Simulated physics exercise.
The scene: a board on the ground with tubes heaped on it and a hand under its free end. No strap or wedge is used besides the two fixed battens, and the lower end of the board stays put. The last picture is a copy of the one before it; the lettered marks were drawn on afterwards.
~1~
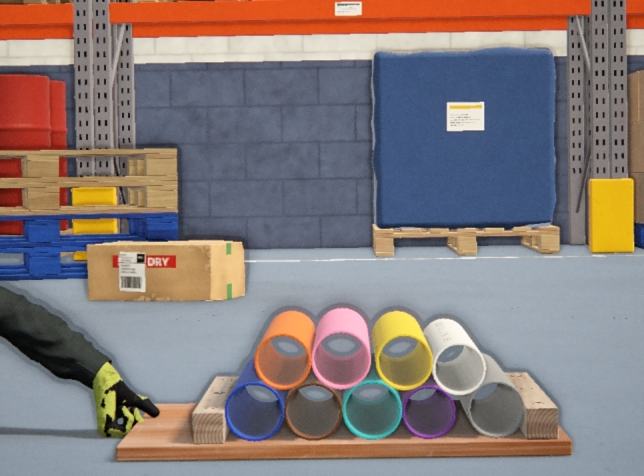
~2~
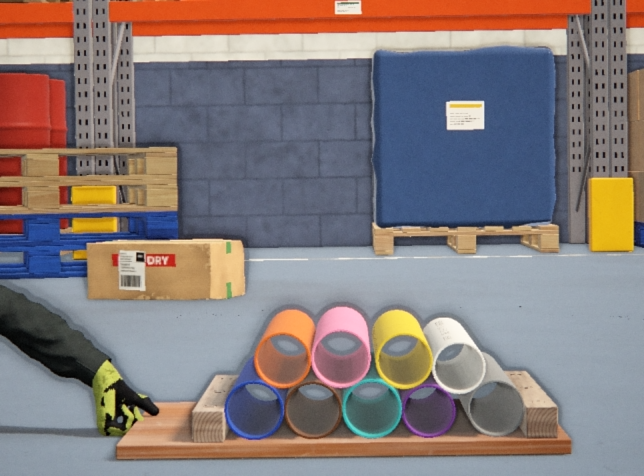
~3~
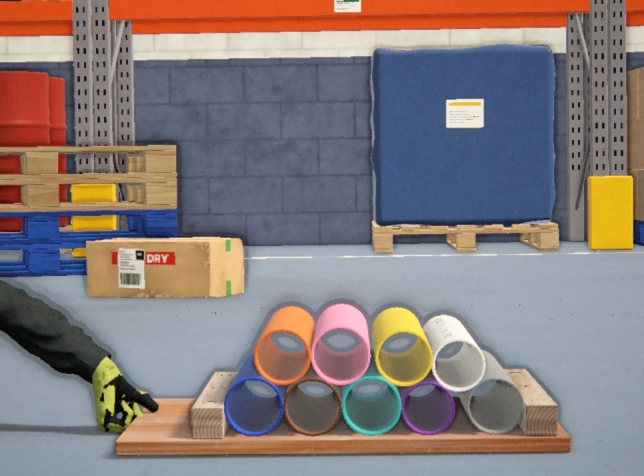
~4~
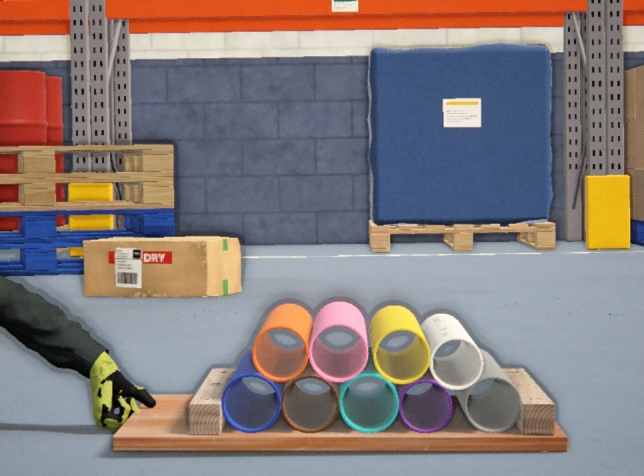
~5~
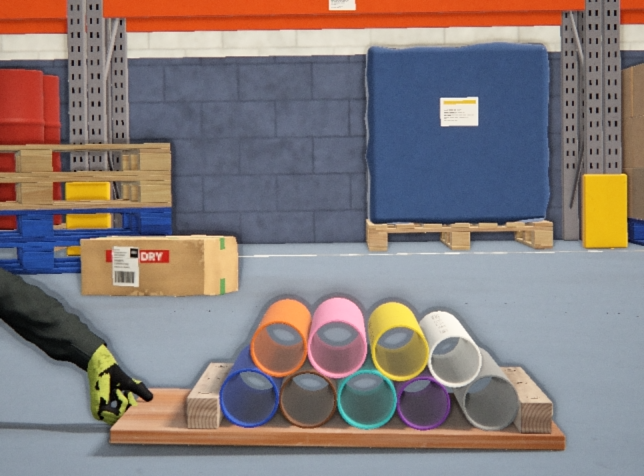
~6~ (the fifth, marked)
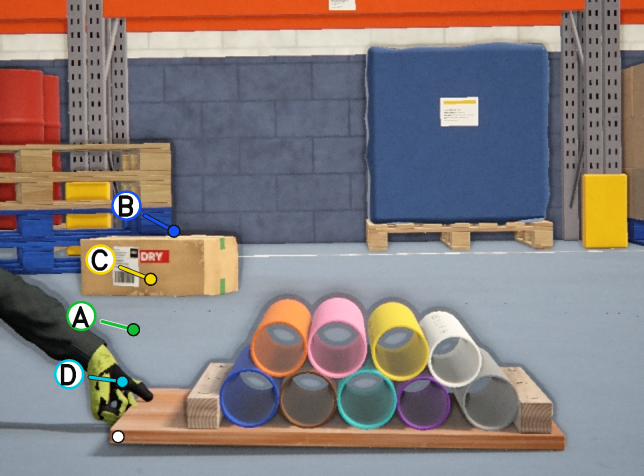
We see a gloved hand gripping the left end of a wooden board on a warehouse floor, with nine colourful tubes stacked in two rows between wooden blocks; the view shifts very slightly while the hand, board and tubes barely move.
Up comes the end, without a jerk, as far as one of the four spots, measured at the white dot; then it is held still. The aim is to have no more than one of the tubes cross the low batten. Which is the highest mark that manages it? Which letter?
It can be raised to C.
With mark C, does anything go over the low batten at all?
No, at C.
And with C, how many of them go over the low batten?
The count is none.
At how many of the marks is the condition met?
The number is three.
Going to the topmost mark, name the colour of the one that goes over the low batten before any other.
The white one.
On the copy, A at (133, 330); B at (174, 231); C at (151, 279); D at (122, 382); the white dot at (118, 437).
On C. First, board at 15°.
Then, board at 22°.
Finally, board at 22°, none over the low batten.
By contrast, A none over the low batten; B four over the low batten (pink, orange, white, yellow); D none over the low batten.
